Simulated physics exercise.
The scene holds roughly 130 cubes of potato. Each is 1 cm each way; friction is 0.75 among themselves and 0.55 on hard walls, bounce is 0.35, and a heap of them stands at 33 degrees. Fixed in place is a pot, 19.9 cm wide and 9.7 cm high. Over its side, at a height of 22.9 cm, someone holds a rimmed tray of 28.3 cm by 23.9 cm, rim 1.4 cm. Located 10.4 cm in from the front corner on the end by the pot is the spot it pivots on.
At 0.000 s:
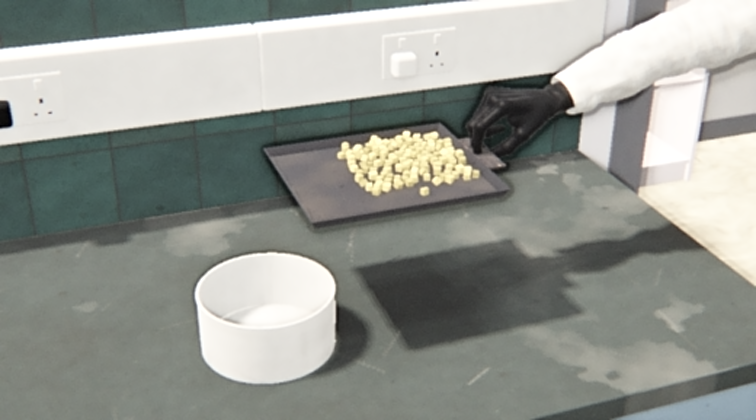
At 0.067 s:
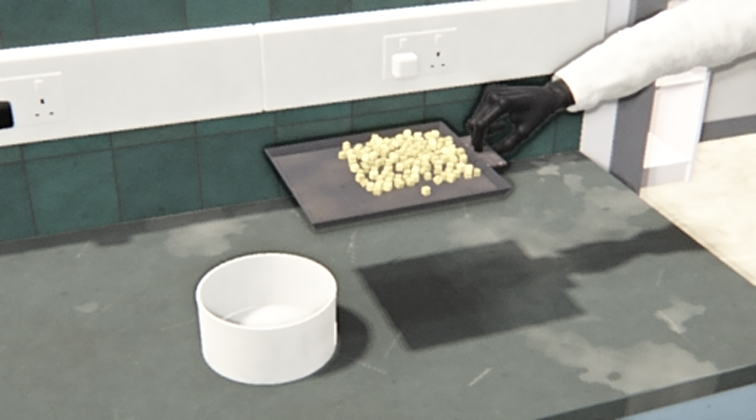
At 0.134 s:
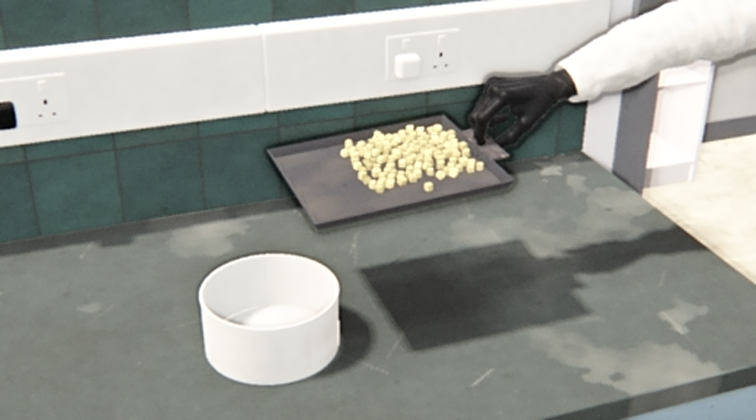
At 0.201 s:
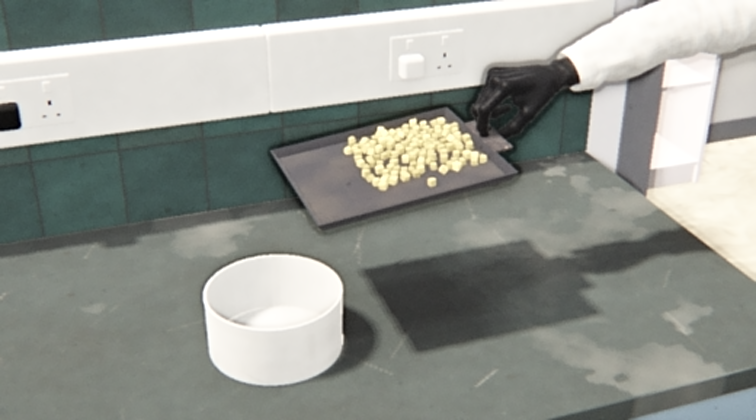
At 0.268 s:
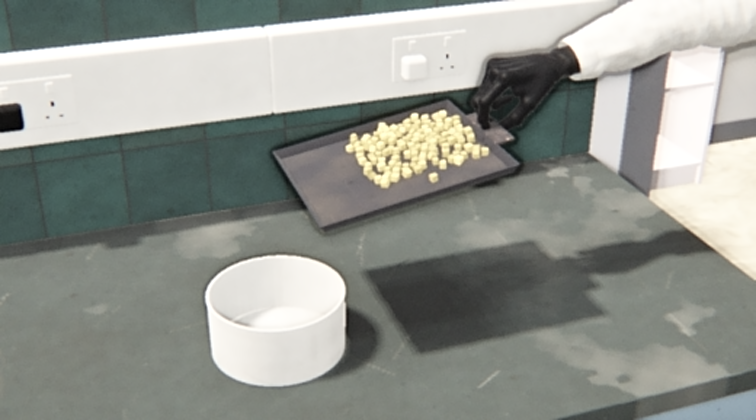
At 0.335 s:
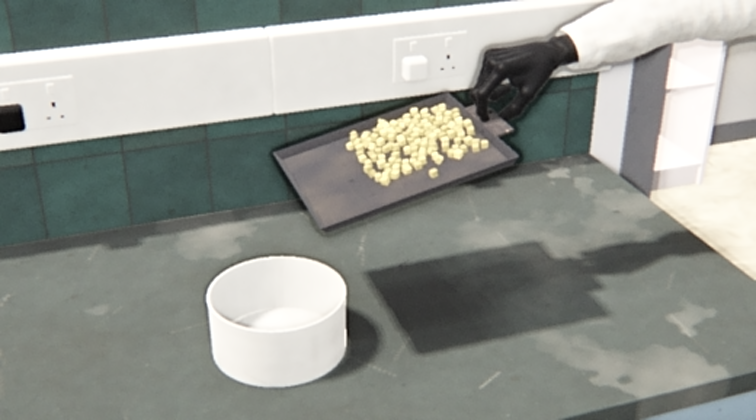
The footage shows a black-gloved hand holding a dark rimmed tray of small pale yellow cubes above a grey counter, near a round white pot, then gradually tilting it so its left front corner is lowest while the cubes stay heaped.
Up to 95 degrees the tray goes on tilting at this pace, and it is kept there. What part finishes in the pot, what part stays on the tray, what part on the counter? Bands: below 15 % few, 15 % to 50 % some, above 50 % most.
Result: Pot: Most, tray: Few, counter: Some.
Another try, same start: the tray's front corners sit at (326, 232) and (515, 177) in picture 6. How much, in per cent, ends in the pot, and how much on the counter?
Split: Pot = 35, counter = 65.
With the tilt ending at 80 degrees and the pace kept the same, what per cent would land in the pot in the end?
I'd put it at close to 65 per cent.
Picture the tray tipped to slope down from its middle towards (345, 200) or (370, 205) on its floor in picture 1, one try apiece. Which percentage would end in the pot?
Roughly 45 % for the first direction, roughly 20 % for the second.
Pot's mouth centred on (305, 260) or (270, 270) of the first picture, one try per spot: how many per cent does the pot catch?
Near 40 and 80 percent, one try each.
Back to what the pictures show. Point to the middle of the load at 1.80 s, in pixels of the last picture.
The middle of the load should be near (263, 326) then.
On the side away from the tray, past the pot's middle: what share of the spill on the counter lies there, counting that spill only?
Around 70 in a hundred.
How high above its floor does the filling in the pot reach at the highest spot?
About 2.0 centimetres.
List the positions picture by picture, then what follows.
In the first picture, tray tilt 0 degrees, front corners at (315, 219) and (503, 187); middle of the pieces at (403, 160); pot at (266, 288).
In the second picture, tray tilt 1 degrees, front corners at (316, 220) and (504, 186); middle of the pieces at (404, 159).
In the third picture, tray tilt 3 degrees, front corners at (319, 221) and (507, 179), lowest corner left front; middle of the pieces at (406, 155).
In the fourth picture, tray tilt 6 degrees, front corners at (322, 222) and (511, 171), lowest corner left front; middle of the pieces at (409, 150).
In the fifth picture, tray tilt 9 degrees, front corners at (324, 223) and (512, 163), lowest corner left front; middle of the pieces at (411, 146).
In the sixth picture, tray tilt 12 degrees, front corners at (324, 224) and (512, 156), lowest corner left front; middle of the pieces at (411, 141); pot at (277, 292). Its pace works out near 45 degrees a second.
After 1.21 s, tilt 50 degrees; the tray holds 60 %, the pot 5 %.
Then, at 1.80 s, tilt 76 degrees; the tray holds 25 %, the pot 50 %.
After 2.43 s, tilt 95 degrees; the tray holds 0 %, the pot 70 %.
In the end, at 3.3 s, pot 70 %, tray 0 %, counter 30 %.
